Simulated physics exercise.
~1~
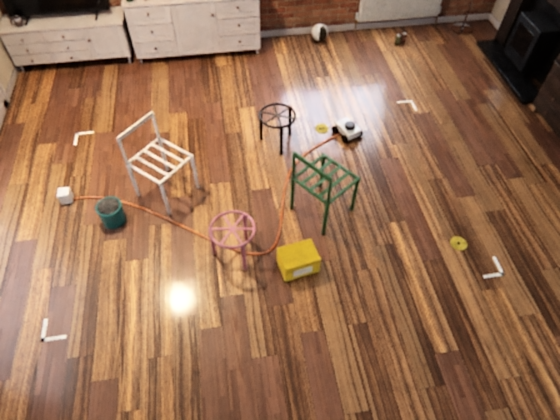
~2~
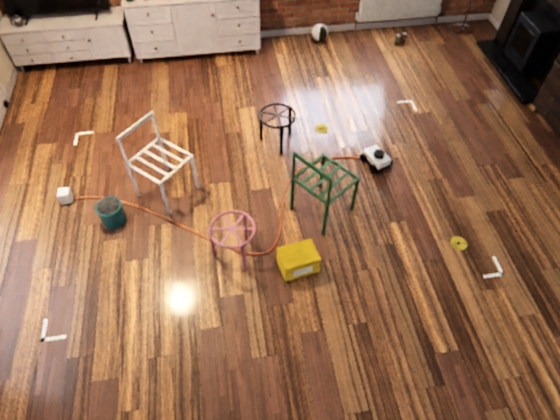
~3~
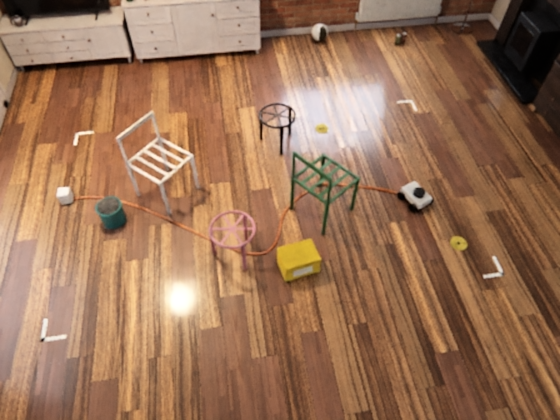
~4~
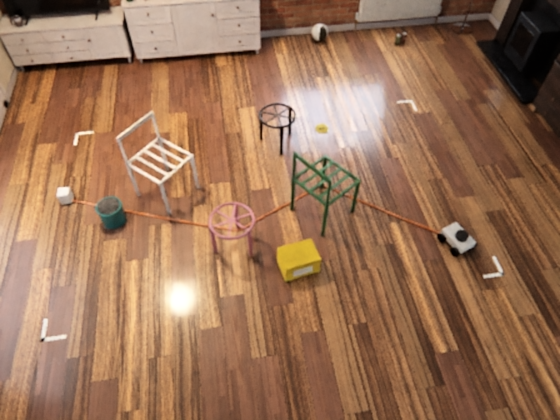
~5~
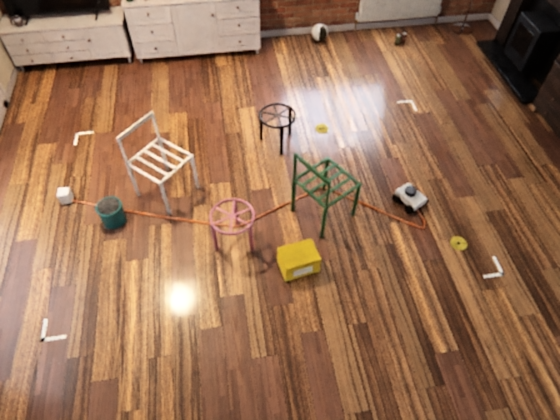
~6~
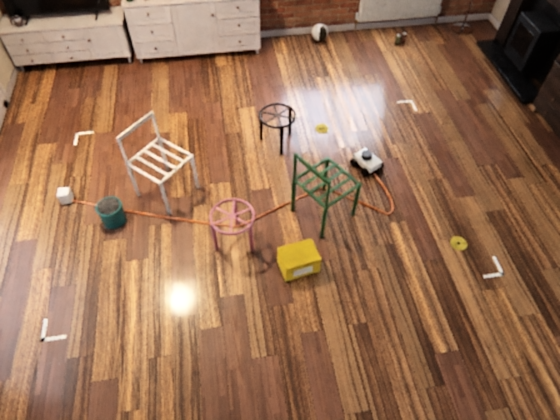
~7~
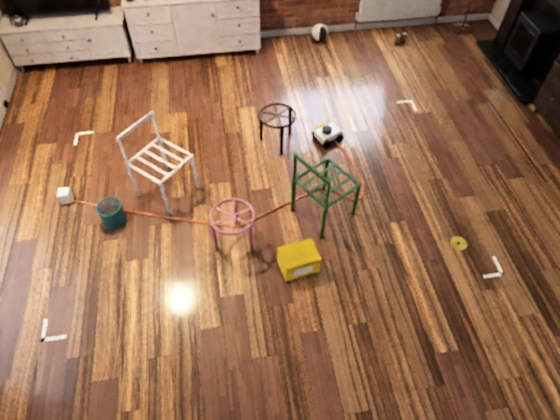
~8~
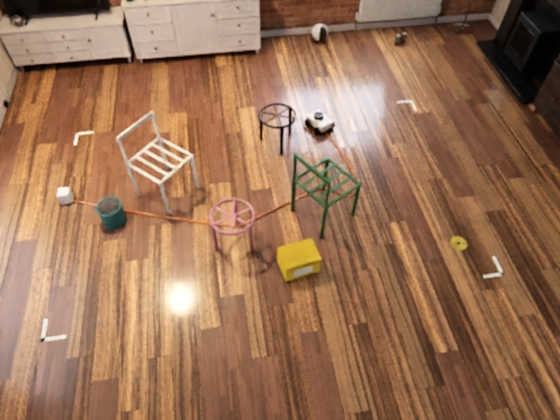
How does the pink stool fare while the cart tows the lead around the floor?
The pink stool gets shifted a little, ending slightly farther up the floor from where it began. It stays standing.
The footage shows a small cart towing an orange lead across a wooden floor among chairs, stools, a pot and a box. It rolls down to the right, the pink stool shifts slightly, and the cart returns up-left, ending beside the black stool.
